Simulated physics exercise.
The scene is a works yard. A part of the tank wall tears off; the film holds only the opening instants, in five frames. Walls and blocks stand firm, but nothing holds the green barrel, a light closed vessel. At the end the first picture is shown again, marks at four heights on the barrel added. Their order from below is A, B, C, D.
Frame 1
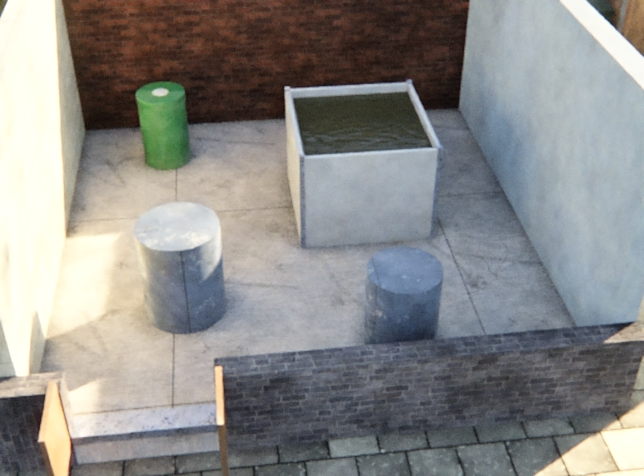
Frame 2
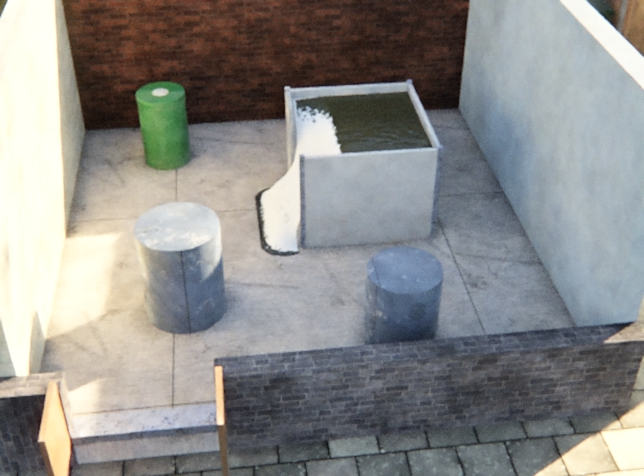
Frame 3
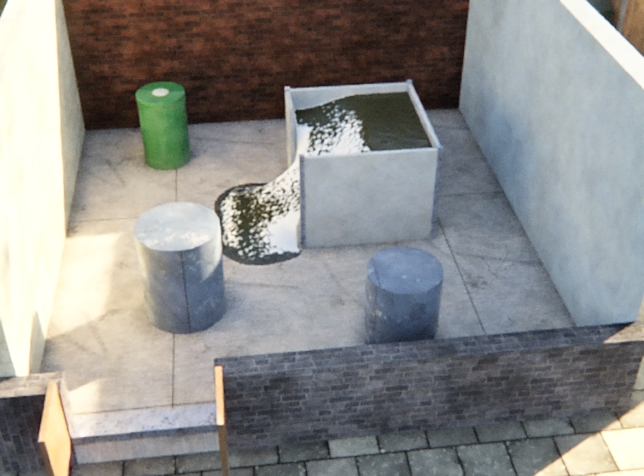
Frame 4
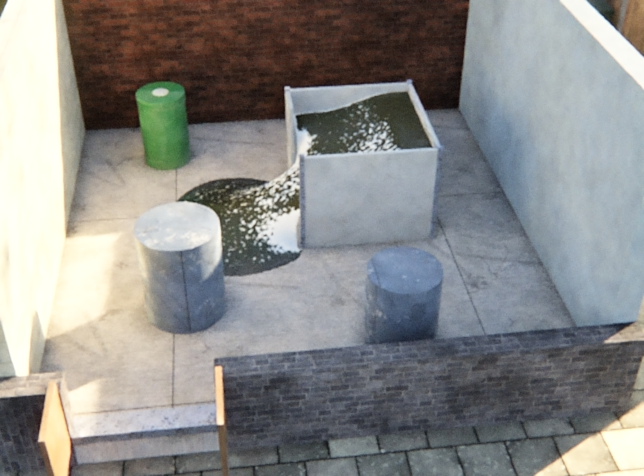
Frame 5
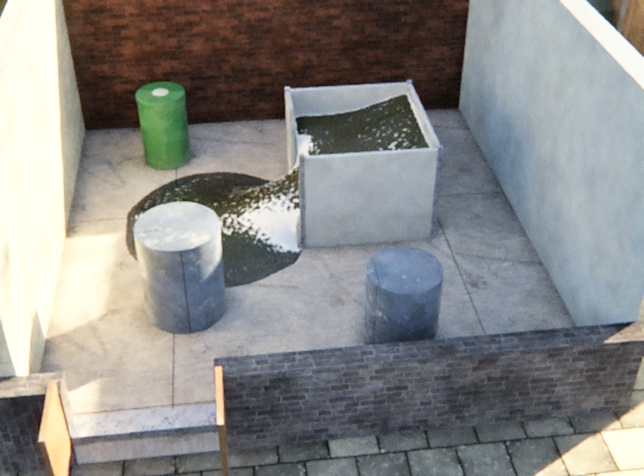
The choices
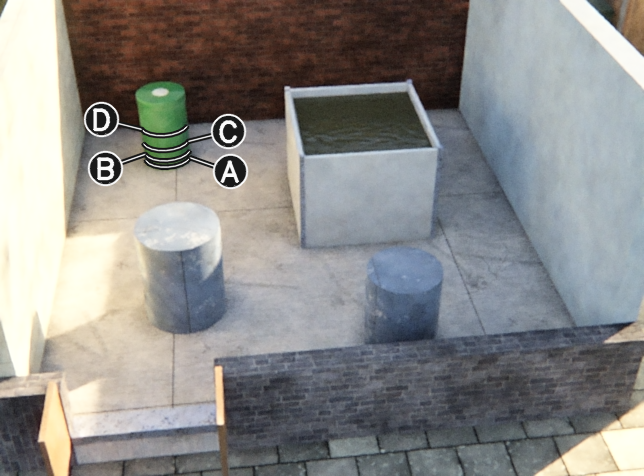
We see a walled yard with a green barrel, two grey cylinders and a full square tank; water pours from the tank's left side and spreads leftward across the paved ground in a dark pool around the nearer pale cylinder.
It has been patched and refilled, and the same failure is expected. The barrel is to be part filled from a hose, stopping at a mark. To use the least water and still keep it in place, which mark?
The limit is C.
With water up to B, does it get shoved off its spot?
Yes.
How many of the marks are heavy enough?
Two of the four.
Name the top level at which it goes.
The answer is B.
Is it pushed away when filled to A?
Yes, it does.
In white, A at (167, 167); B at (167, 160); C at (165, 150); D at (164, 135); from the bottom up A, B, C, D.
If A is chosen, it is pushed about 6 times its own width away.
If B is chosen, it is pushed about twice its own width away.
If C is chosen, it does not move.
If D is chosen, it does not move.
